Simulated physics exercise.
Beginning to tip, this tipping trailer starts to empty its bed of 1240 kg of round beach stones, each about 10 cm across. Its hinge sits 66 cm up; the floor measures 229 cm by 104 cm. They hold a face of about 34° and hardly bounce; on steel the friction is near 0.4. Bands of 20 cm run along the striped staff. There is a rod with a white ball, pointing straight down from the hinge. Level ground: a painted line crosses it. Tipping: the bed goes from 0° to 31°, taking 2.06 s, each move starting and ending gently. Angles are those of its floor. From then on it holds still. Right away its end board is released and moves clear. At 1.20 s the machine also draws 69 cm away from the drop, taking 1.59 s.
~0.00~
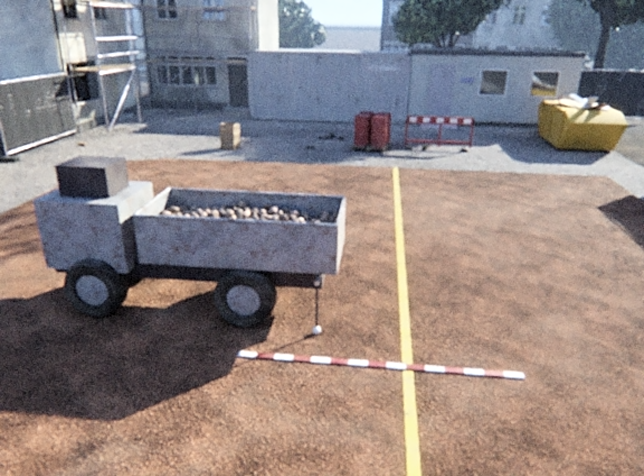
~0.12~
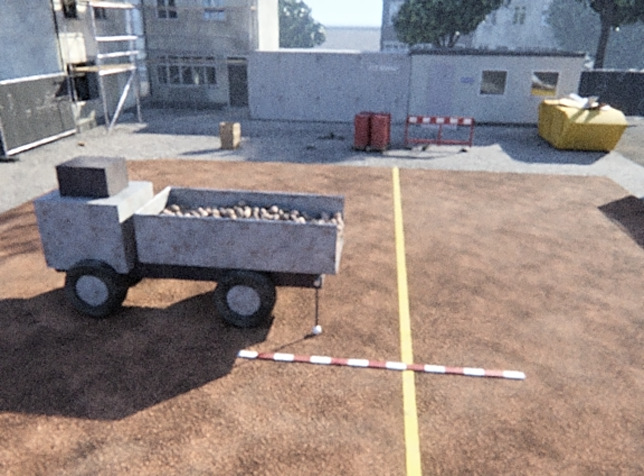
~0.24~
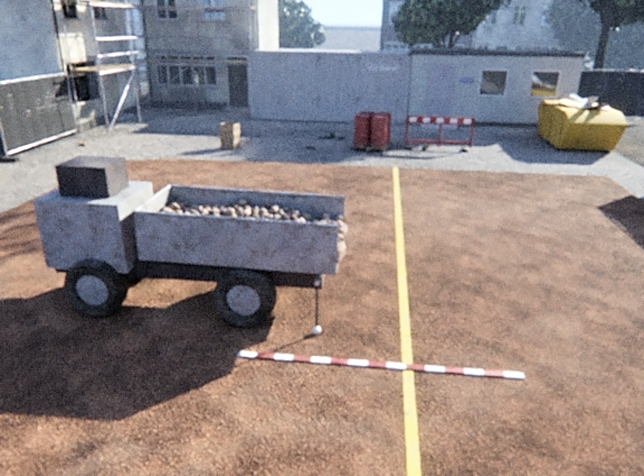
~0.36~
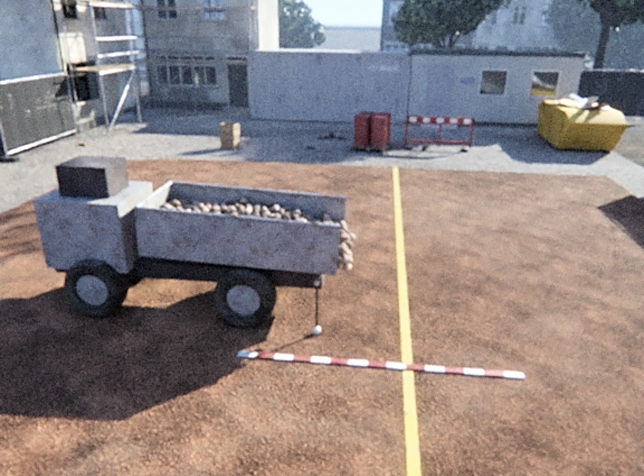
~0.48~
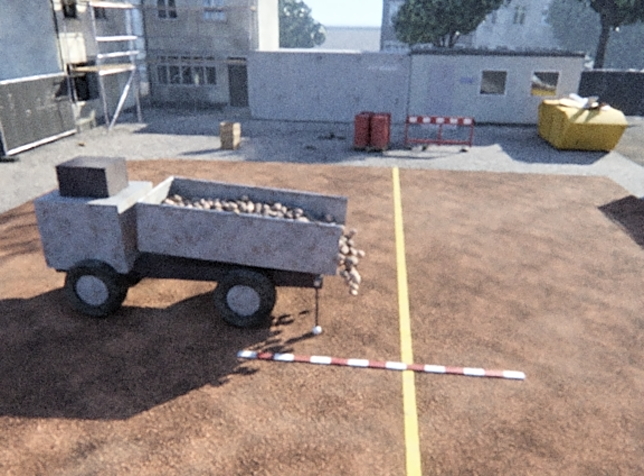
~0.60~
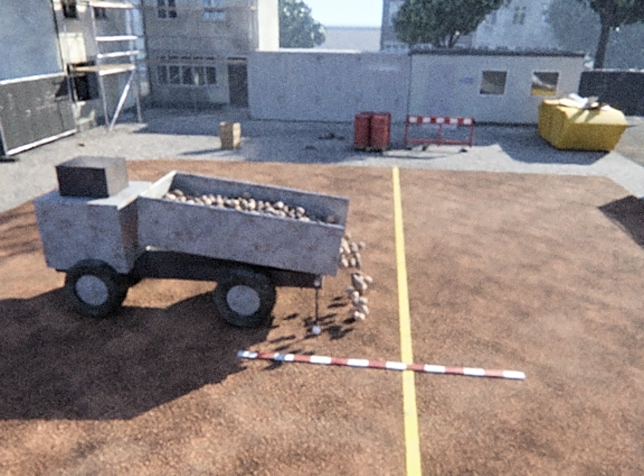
A grey truck-like trailer loaded with round stones stands on reddish ground, then slowly raises its bed at a slight tilt as a few stones spill from the open right end and drop beside a red-and-white striped staff.
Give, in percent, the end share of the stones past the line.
Near 10 percent.
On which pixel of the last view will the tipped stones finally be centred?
Roughly at pixel (353, 302).
After 1.5 s the floor is at 26°; 78 % in the bed, 21 % short of the line, 1 % past the line; the foremost stones are at (428, 320).
After 2.2 s the floor is at 31°; 39 % in the bed, 56 % short of the line, 5 % past the line; the foremost stones are at (446, 317).
After 3.2 s the floor is at 31°; 0 % in the bed, 88 % short of the line, 12 % past the line; the foremost stones are at (457, 305).
After 6.2 s the floor is at 31°; 0 % in the bed, 88 % short of the line, 12 % past the line; the foremost stones are at (458, 305).
